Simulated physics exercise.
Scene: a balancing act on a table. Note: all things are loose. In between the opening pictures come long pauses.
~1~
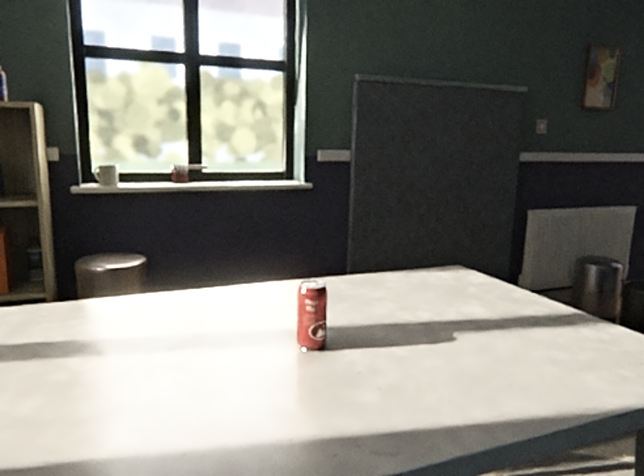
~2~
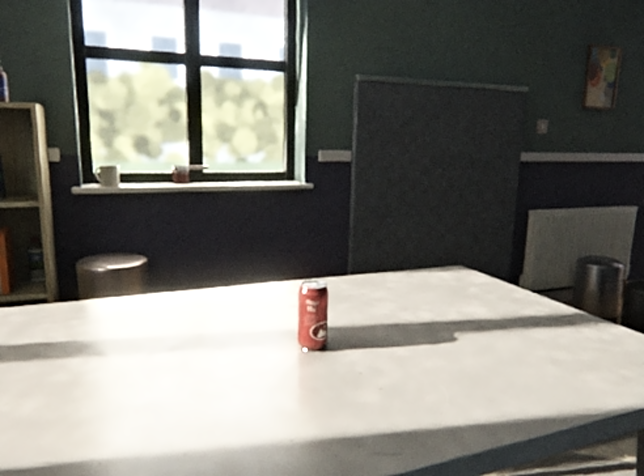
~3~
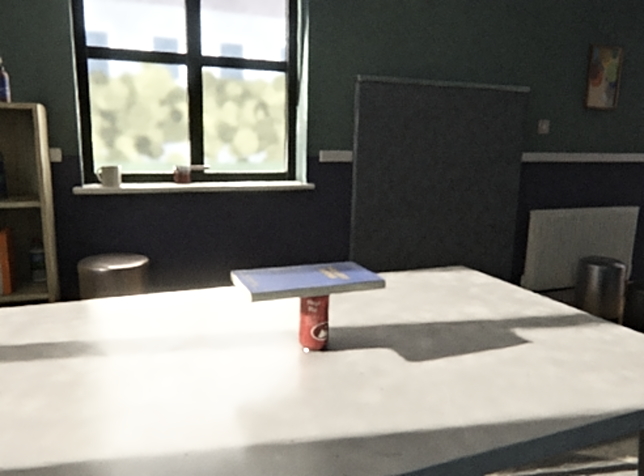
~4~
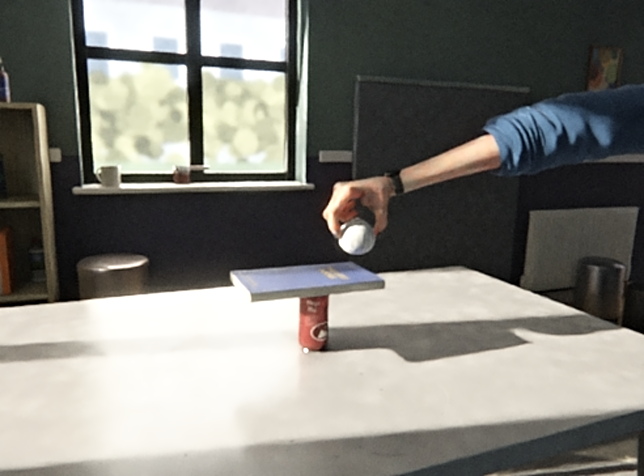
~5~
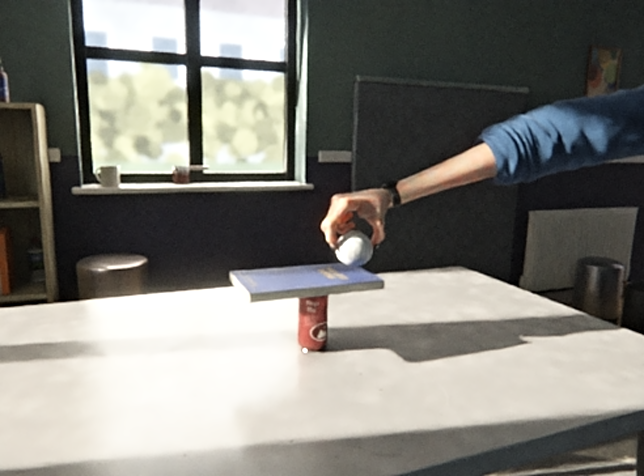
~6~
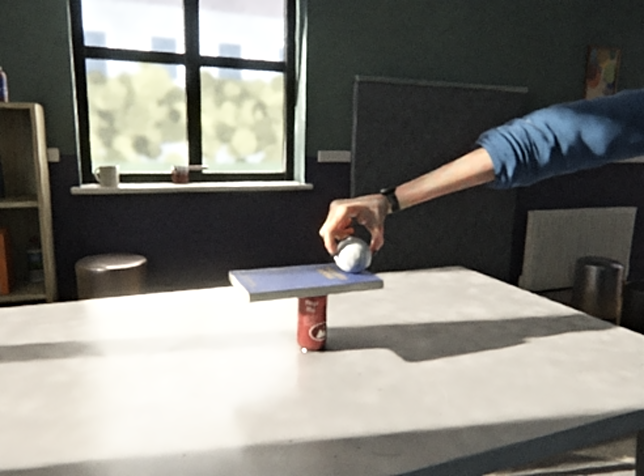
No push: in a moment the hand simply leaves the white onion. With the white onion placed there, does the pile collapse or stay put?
Ah, it stays steady all along.
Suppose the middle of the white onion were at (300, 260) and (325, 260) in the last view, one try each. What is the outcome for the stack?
Well, the first time it stays put, and the second time it stays put.
Then, 0.40 s later than the last frame, all is still.
Then, 1.10 s later than the last frame, white onion resting near (354, 255).
Then, 1.70 s later than the last frame, things are still on the move.
Then, 2.30 s later than the last frame, all is still.
When it is over, all 3 as before. End places, in pixels of the last picture, white onion near (354, 255). The stack keeps its balance.
